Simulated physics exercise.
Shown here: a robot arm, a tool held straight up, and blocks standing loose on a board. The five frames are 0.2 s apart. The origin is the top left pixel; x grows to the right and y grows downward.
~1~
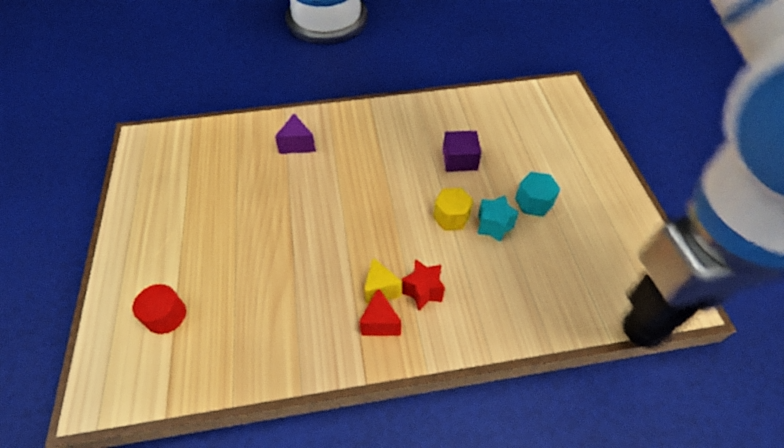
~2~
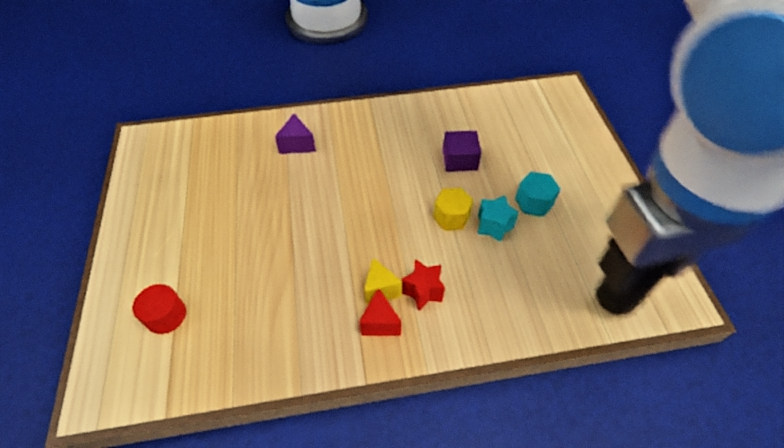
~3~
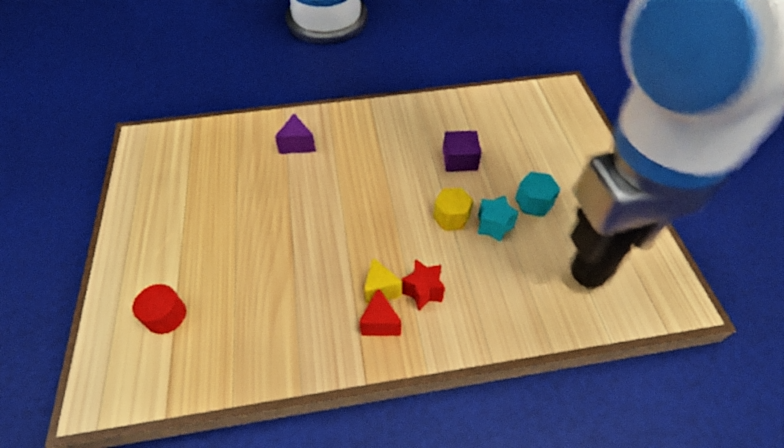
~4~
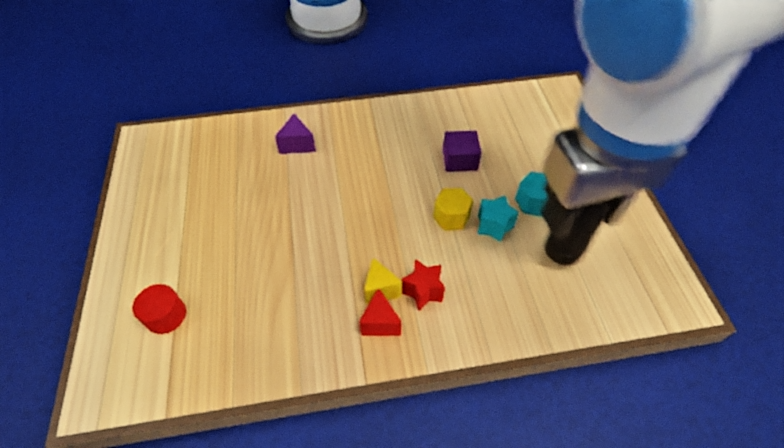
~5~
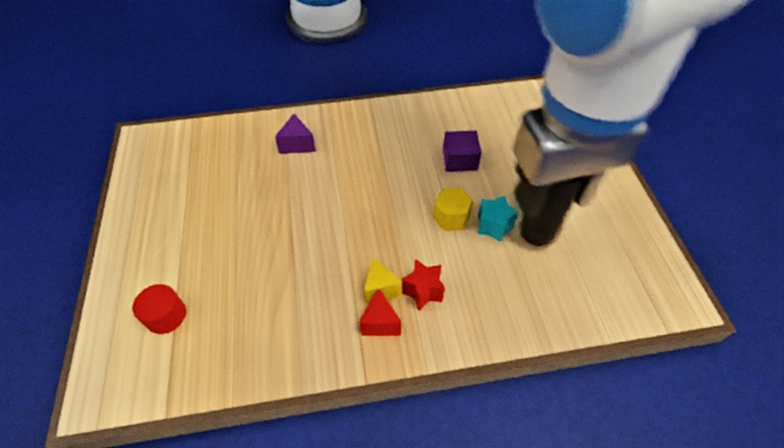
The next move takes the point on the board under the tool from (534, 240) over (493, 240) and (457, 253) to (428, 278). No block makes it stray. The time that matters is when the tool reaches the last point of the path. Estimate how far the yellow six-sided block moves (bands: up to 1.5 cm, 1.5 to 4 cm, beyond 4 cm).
It gets moved 1.5 to 4 cm.
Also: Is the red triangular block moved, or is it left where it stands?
It is untouched.
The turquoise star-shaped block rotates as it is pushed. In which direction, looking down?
Looking from above, the answer is clockwise.
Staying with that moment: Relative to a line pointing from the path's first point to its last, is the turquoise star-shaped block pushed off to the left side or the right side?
Off to the right side.
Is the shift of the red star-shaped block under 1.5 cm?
The answer is no.
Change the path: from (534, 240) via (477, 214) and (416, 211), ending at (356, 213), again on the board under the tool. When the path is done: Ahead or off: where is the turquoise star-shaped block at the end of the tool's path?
Slipped off.
The first path, step by step. One third of the way, tool (496, 232); yellow six-sided block (443, 196); turquoise star-shaped block (475, 203).
Two thirds of the way, tool (458, 245); yellow six-sided block (432, 190), turned 10° clockwise; turquoise star-shaped block (462, 204), turned 35° clockwise.
At the end, tool (429, 271); red triangular block unmoved; yellow triangular block (377, 280), turned 30° clockwise; red star-shaped block (416, 293); yellow six-sided block (432, 190), turned 10° clockwise; turquoise star-shaped block (462, 204), turned 35° clockwise.
